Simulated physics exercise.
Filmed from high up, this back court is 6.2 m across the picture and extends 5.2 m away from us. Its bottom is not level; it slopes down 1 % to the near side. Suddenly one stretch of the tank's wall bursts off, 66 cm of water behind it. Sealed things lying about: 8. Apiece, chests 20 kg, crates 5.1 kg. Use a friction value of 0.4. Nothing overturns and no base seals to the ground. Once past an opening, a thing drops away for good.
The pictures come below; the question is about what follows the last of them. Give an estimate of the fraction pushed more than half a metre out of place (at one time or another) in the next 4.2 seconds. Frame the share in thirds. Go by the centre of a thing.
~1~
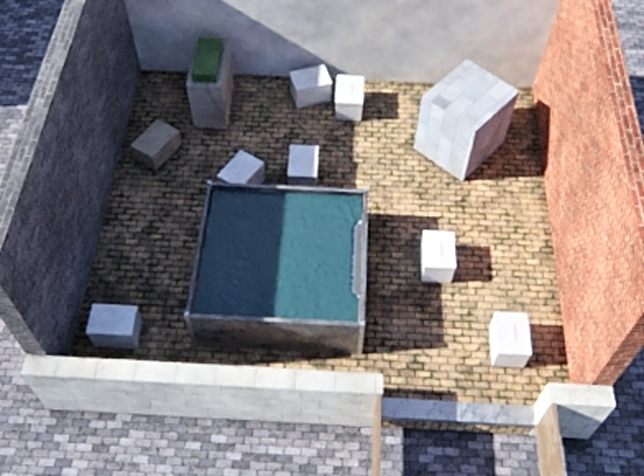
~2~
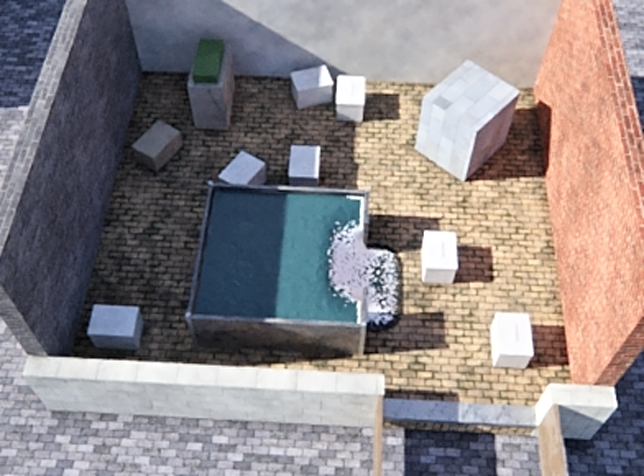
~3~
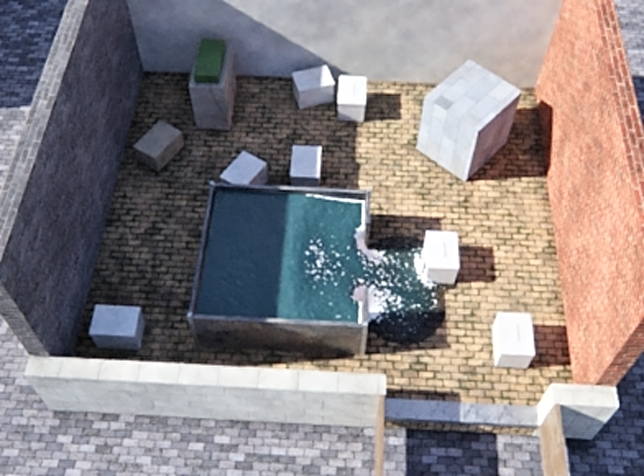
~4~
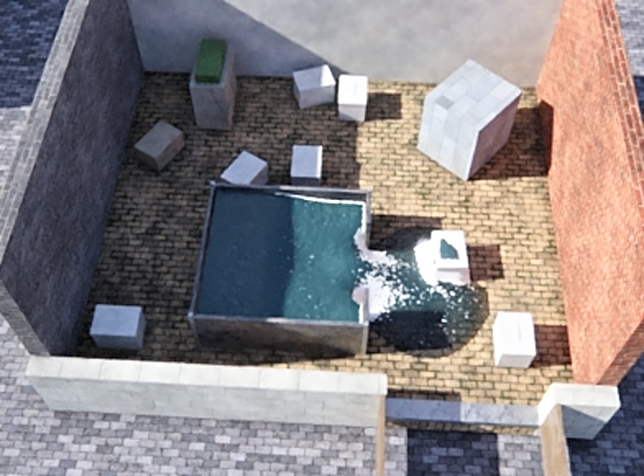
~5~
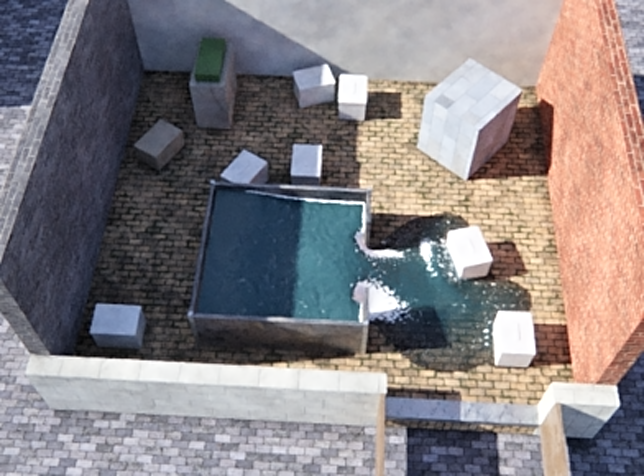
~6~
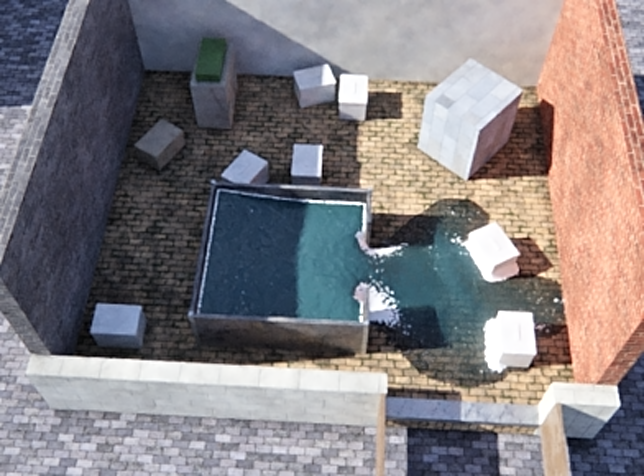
That comes to not even a third.
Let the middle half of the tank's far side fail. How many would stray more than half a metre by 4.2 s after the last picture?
Result: 5.
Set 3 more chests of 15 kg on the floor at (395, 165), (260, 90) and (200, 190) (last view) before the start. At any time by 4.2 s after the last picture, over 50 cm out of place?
In the order asked: Not as far, not as far, not as far.
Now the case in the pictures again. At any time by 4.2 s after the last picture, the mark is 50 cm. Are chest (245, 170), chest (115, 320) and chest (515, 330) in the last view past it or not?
The first is inside the limit, the second inside the limit, and the third beyond the limit.
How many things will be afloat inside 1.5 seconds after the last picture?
At that time, 2.
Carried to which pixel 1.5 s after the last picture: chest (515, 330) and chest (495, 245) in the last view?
I'd say close to (545, 359) and close to (528, 145).
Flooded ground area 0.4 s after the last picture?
The covered patch comes to about 10.5 m2.
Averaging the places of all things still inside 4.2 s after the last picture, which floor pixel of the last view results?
Mean position approx. (294, 168).
Then, 0.4 s after the last picture 1 of 8 are over 50 cm from their spots; 0 afloat.
Then, 1.5 s after the last picture 1 of 8 are over 50 cm from their spots; 2 afloat.
Then, 2.8 s after the last picture 2 of 8 are over 50 cm from their spots; 1 afloat.
Then, 4.2 s after the last picture 2 of 8 are over 50 cm from their spots, and 2 have been at some point; 1 afloat.
